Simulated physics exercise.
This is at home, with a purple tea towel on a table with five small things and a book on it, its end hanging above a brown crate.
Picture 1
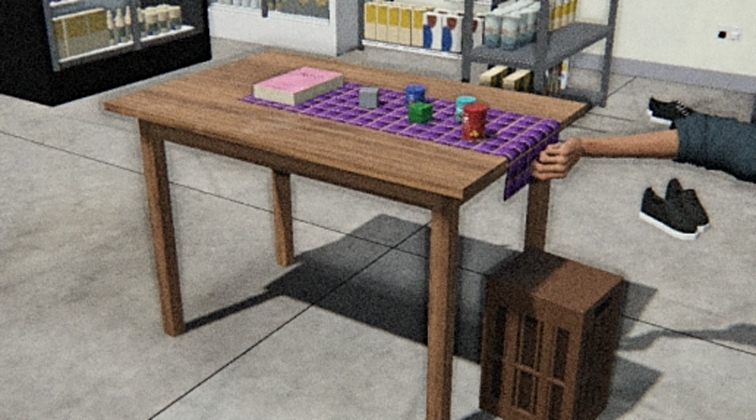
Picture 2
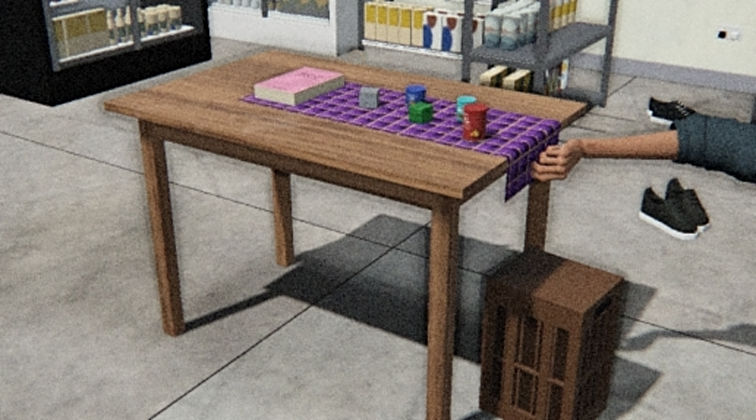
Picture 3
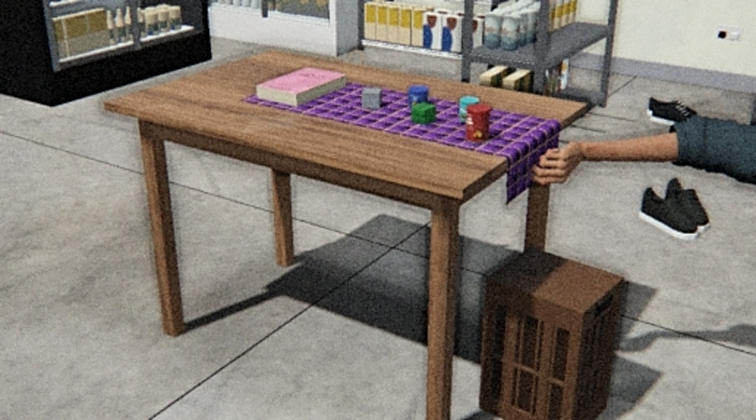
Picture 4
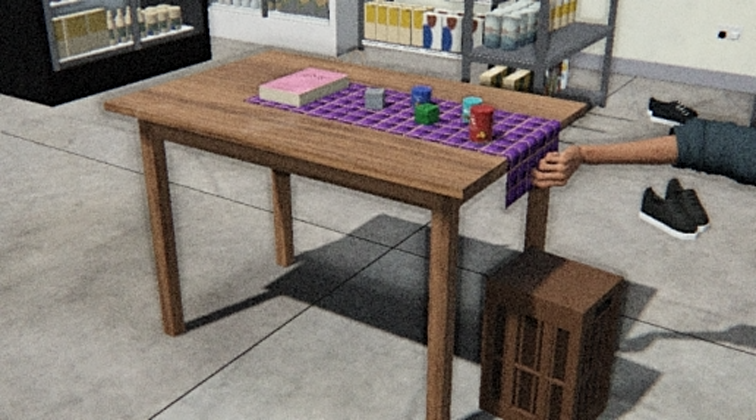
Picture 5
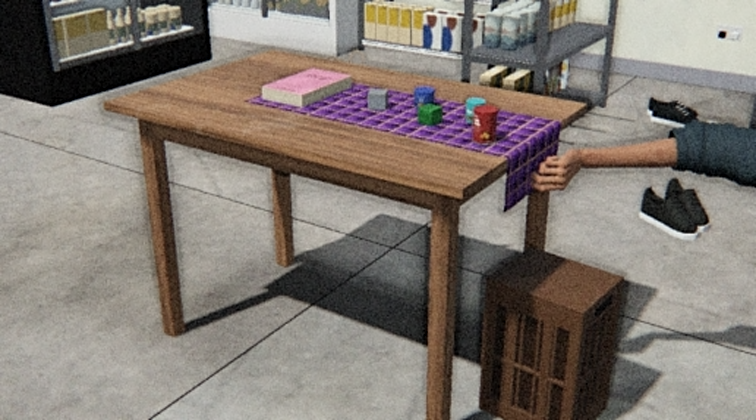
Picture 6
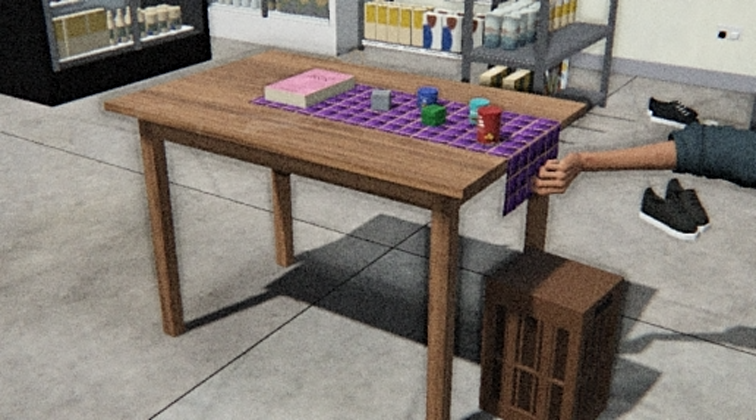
A hand slowly pulls a purple cloth down over the table's edge, drawing the objects on it slightly right.
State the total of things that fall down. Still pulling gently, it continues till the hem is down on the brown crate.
I'd say the tally of dropped things is a pair in the end.
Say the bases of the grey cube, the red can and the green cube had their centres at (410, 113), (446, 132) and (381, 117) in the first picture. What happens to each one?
Note: Grey cube kept on top; red can lost; green cube kept on top.
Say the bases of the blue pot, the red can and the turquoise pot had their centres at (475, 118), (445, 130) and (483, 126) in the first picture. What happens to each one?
As for the blue pot, it goes off; the red can goes off; the turquoise pot goes off.
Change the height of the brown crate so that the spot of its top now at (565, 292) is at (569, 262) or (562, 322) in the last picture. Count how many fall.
First height: 1; second height: 3.
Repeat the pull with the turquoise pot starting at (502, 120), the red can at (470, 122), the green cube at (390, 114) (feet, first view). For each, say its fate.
The turquoise pot ends up off the top, the red can ends up off the top, the green cube ends up on top still.
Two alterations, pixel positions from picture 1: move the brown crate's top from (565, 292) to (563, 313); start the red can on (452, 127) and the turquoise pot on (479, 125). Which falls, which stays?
The red can ends up off while the turquoise pot ends up off.
Early on, hem near (530, 230); red can gone.
Midway, hem on the crate; red can and turquoise pot gone.
Finally, hem on the crate; red can and turquoise pot gone. Over the edge go two.
